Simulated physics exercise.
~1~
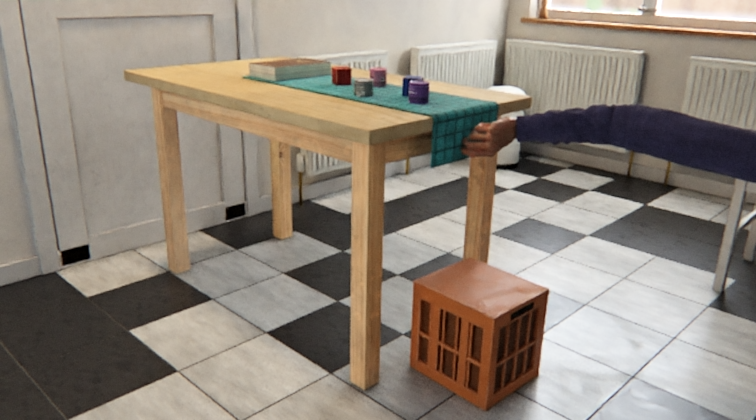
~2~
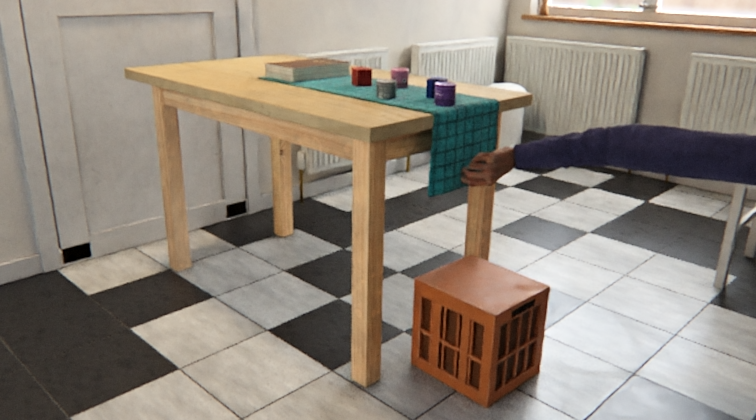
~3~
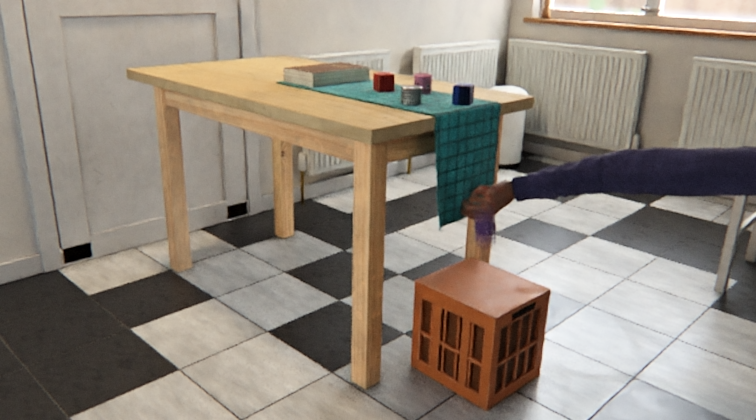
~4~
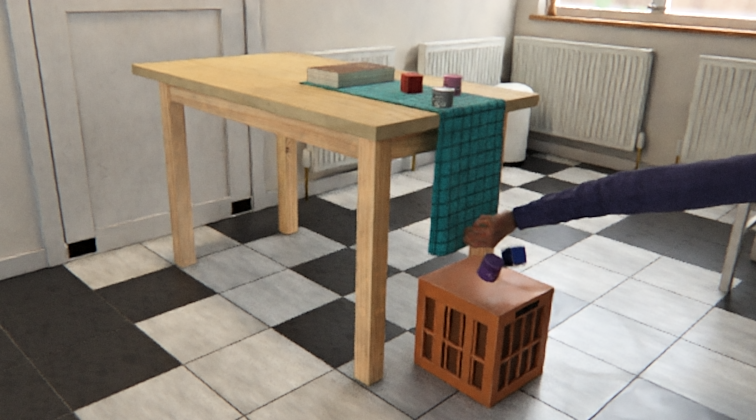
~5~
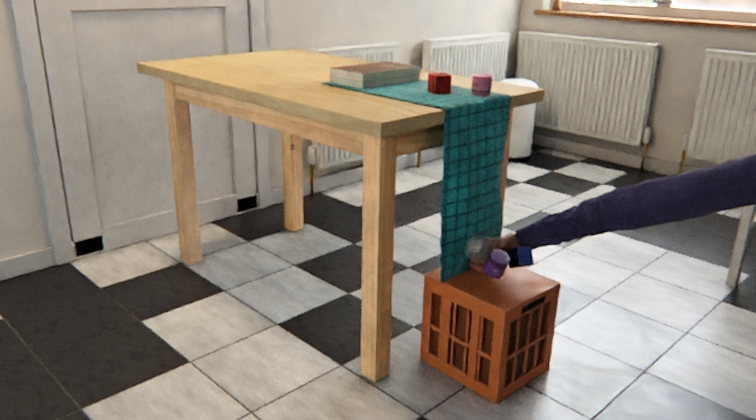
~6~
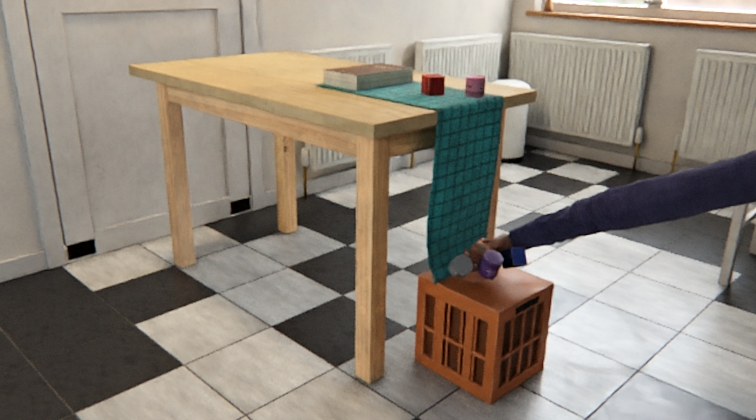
A hand pulled a turquoise tablecloth down over the table's edge, and the purple pot, the blue cube and then the grey pot dropped off, ending up by the cloth's end on the orange crate, while a red block and pink pot stayed up.
